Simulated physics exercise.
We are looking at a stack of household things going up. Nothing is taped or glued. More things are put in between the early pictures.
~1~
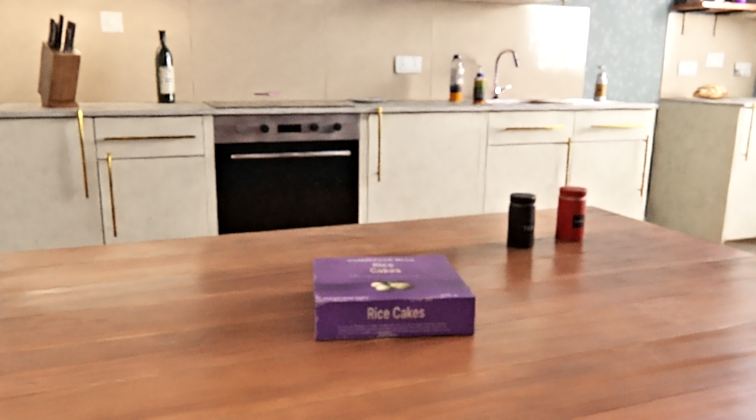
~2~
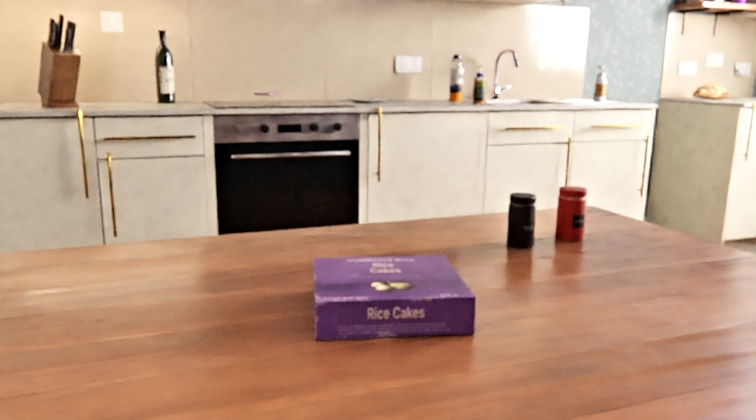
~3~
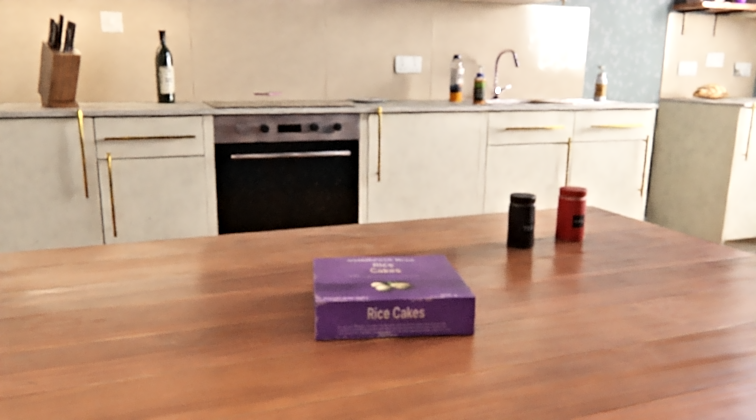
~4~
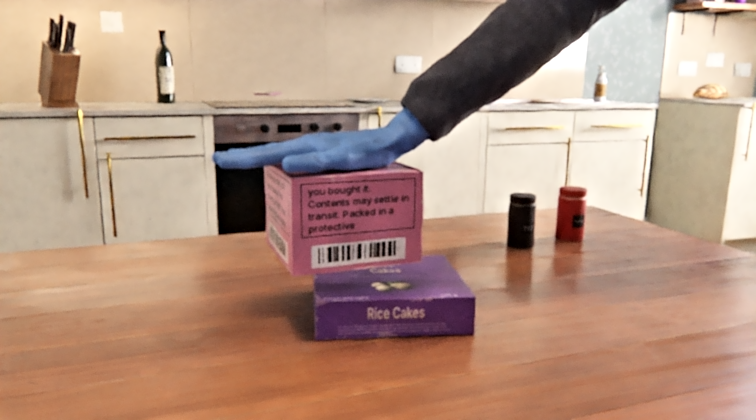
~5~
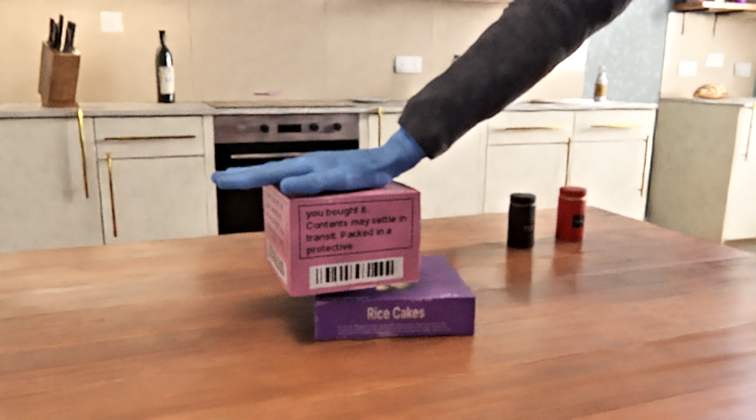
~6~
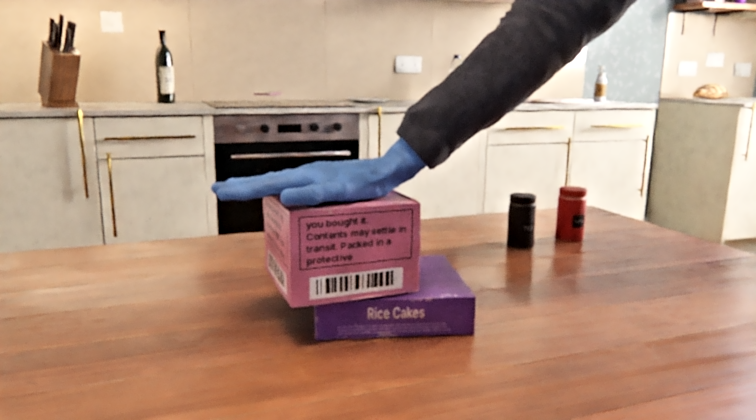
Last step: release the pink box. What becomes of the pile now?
Nothing falls.
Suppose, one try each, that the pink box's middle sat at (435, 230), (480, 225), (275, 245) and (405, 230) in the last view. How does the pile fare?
Attempt one, the pile survives; attempt two, it falls over; attempt three, it falls over; attempt four, it survives.
Then, 0.50 s later than the last frame, all is still.
Then, 1.30 s later than the last frame, pink box resting near (338, 238).
When it is over, all 4 as before. End places, in pixels of the last picture, pink box near (338, 238). The pile holds.
